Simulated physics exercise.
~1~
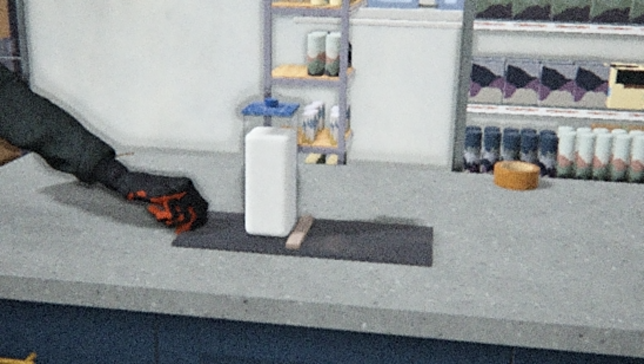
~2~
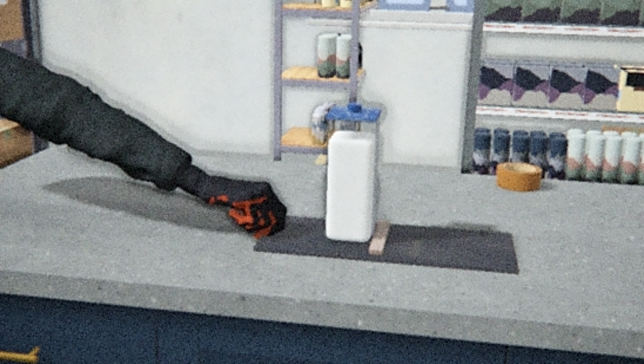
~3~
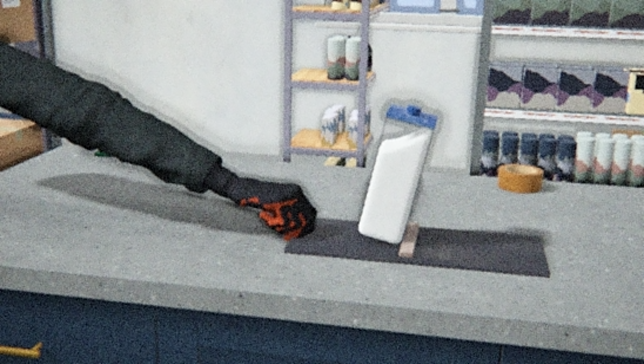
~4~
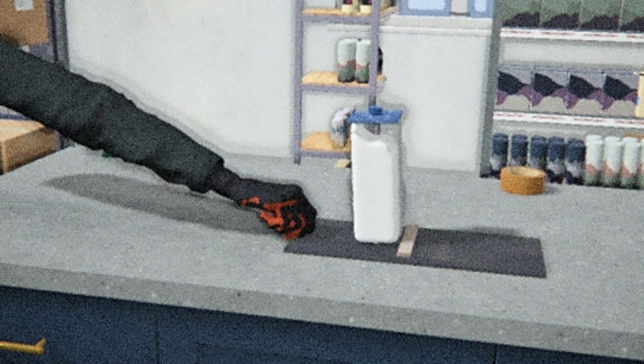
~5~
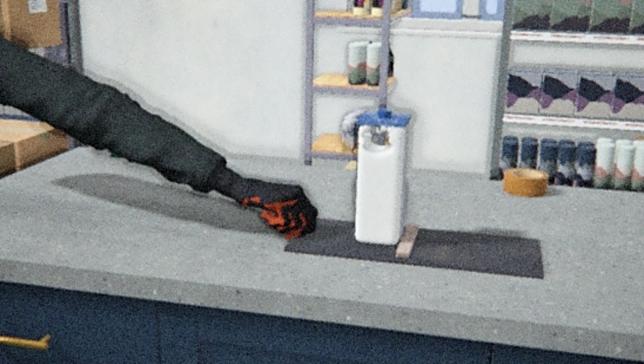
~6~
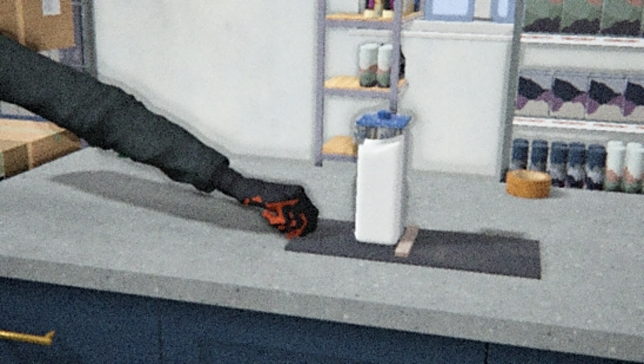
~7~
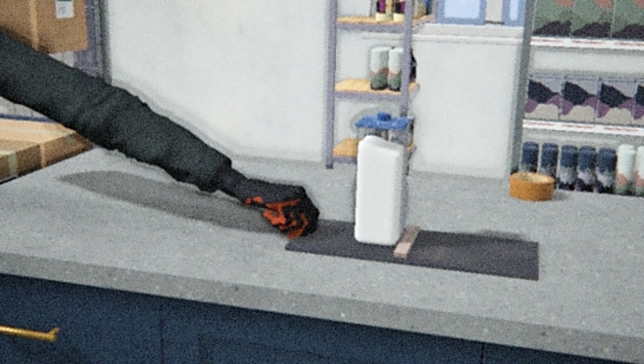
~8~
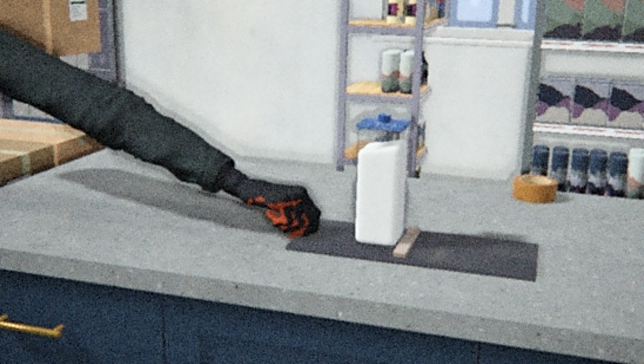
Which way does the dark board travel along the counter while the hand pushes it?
The board travels to the right along the counter.
